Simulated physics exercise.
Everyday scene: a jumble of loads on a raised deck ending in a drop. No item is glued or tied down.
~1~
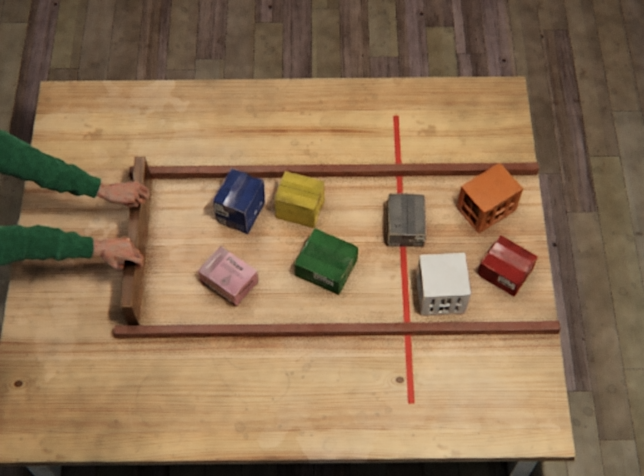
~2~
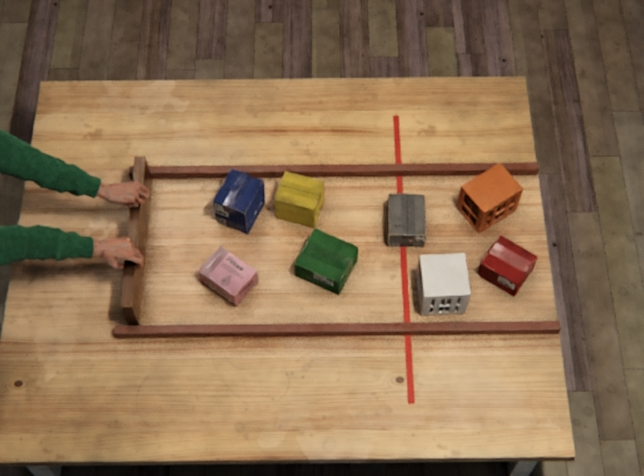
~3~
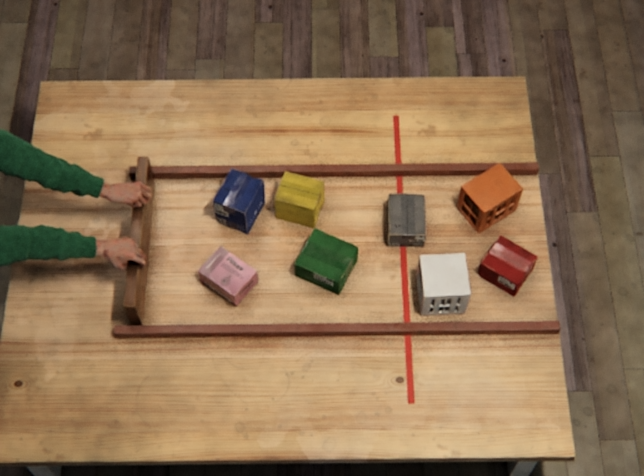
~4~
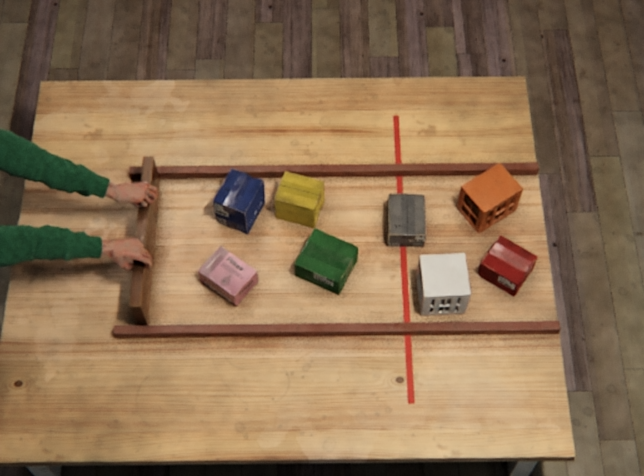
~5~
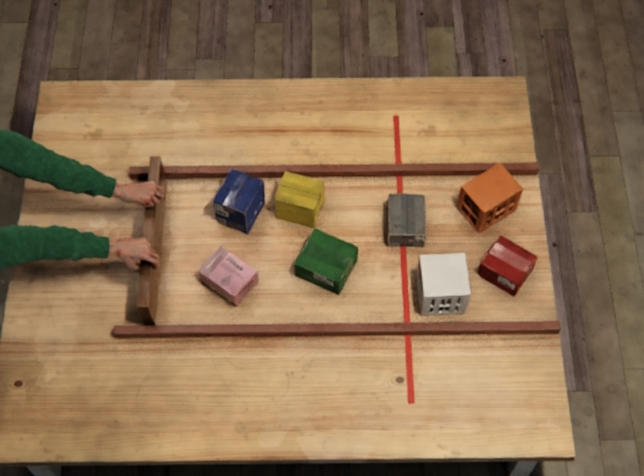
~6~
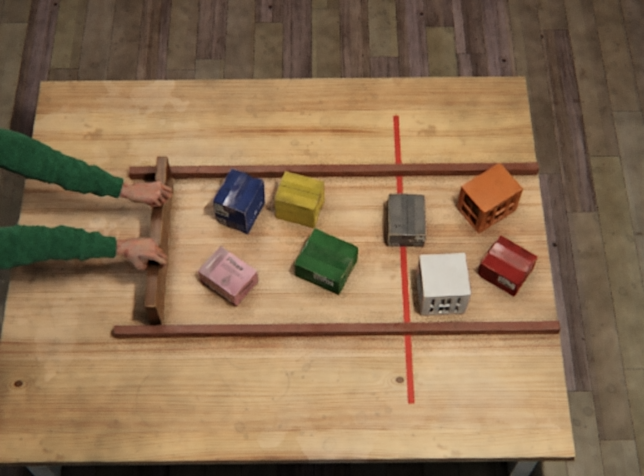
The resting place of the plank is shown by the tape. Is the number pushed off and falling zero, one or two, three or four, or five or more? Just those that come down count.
The drop count fails to reach one.
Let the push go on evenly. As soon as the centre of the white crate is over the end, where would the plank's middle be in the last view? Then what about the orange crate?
The middle is at (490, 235) when it's the white crate, and at (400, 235) when it's the orange crate.
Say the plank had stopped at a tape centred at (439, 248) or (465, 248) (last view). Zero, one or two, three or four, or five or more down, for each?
First place: 1 or 2; second place: 1 or 2.
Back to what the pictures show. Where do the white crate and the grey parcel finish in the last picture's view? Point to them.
Result: One at about (471, 287), the other at about (497, 212).
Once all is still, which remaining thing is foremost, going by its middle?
Answer: The orange crate.
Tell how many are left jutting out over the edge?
Overhanging ones - 1.
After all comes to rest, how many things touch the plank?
The figure is 3.
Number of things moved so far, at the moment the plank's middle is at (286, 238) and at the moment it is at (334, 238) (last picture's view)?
The counts are 4 and 5.
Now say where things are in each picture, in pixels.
In the first frame, red parcel (507, 266); orange crate (489, 198); white crate (443, 285); plank (137, 240); tape (403, 248).
In the second frame, orange crate (489, 198); green parcel (327, 261).
In the third frame, white crate (443, 285); yellow box (300, 200).
In the fourth frame, red parcel (507, 266); blue parcel (240, 201).
In the fifth frame, orange crate (489, 198); grey parcel (406, 220).
In the sixth frame, red parcel (507, 266); orange crate (489, 198); white crate (443, 285); plank (160, 240); tape (403, 248).
A little later, none off yet; red parcel at rest near (507, 266); orange crate at rest near (489, 198); white crate at rest near (443, 285).
When it is over, the number that fall off is zero.
